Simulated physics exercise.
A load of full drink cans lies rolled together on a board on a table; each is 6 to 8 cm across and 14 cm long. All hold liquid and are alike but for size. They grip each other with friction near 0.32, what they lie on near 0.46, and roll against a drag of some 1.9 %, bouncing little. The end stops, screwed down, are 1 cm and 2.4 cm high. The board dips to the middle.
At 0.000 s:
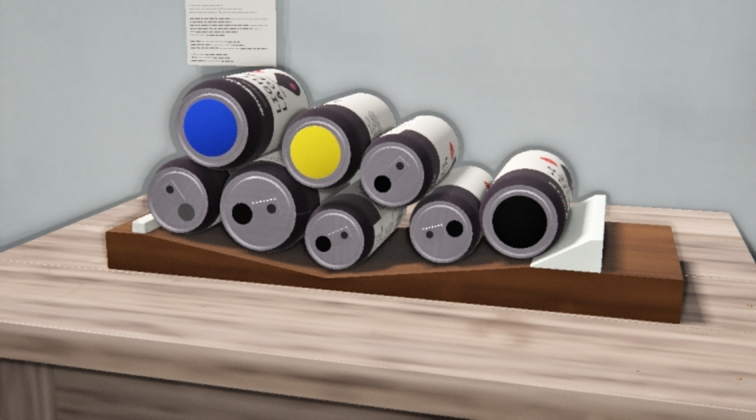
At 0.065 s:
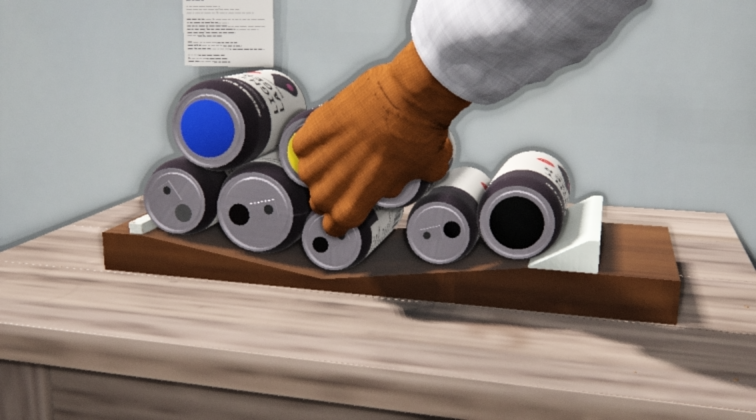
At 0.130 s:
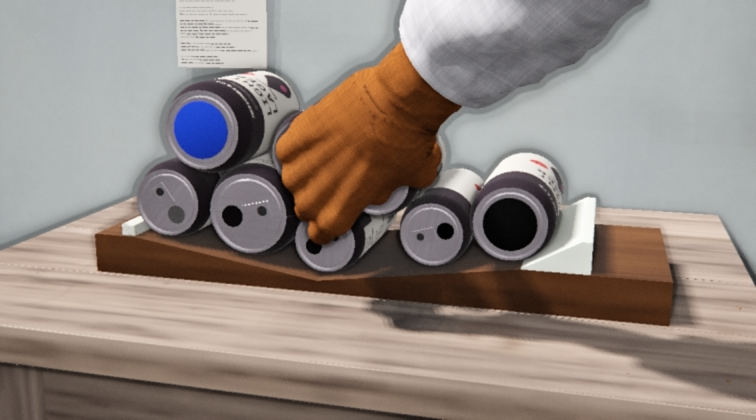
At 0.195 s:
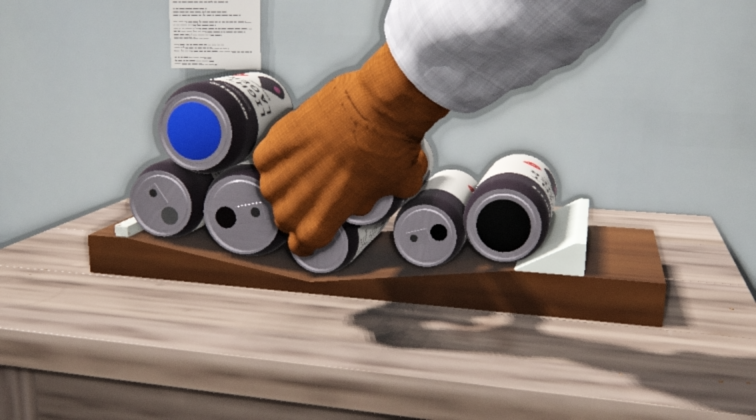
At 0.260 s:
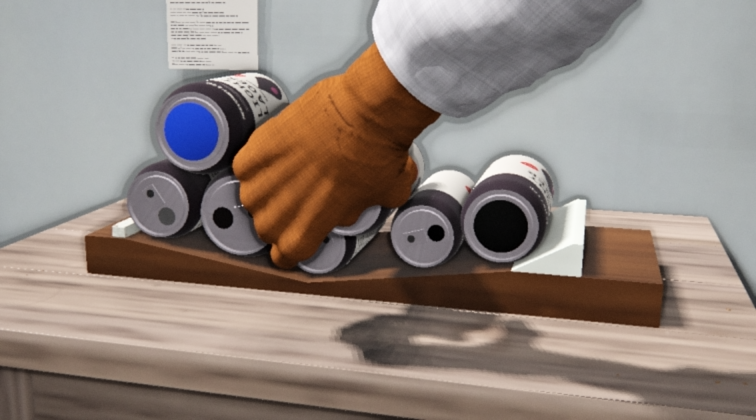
A brown-gloved hand grips the yellow-ended can in the stack and draws it outward.
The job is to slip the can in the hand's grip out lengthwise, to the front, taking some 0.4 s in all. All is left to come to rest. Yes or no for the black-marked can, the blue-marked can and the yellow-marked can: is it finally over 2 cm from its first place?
The black-marked can: Yes; the blue-marked can: No; the yellow-marked can: Yes.
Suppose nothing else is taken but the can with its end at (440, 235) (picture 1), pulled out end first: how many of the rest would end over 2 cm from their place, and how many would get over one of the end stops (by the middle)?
In that case 3 shift, 0 get out.
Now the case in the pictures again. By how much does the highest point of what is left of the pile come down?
Some 0 cm lower.
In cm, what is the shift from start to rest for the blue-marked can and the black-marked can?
Blue-marked can: 0, black-marked can: 3.
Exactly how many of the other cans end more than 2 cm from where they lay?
3 of them.
By 0.50 s, 0 now displaced over 2 cm; black 0.5 cm left; blue in place; yellow 1 cm right and 0.7 cm down.
By 0.56 s, 1 now displaced over 2 cm; black 1.3 cm left; blue in place; yellow 2.2 cm right and 0.8 cm down.
By 0.64 s, 3 now displaced over 2 cm; black 2.7 cm left and 0.5 cm down; blue in place; yellow 3.8 cm right and 1 cm down.
By 0.72 s, 3 now displaced over 2 cm; black 2.8 cm left and 0.5 cm down; blue in place; yellow 3.4 cm right and 1.1 cm down.
In the end, by 1.0 s, 3 moved over 2 cm; not one over the end stops; black 2.8 cm left and 0.5 cm down; blue in place; yellow 3.5 cm right and 1.1 cm down; top of the pile 16 cm high, from 16 cm.
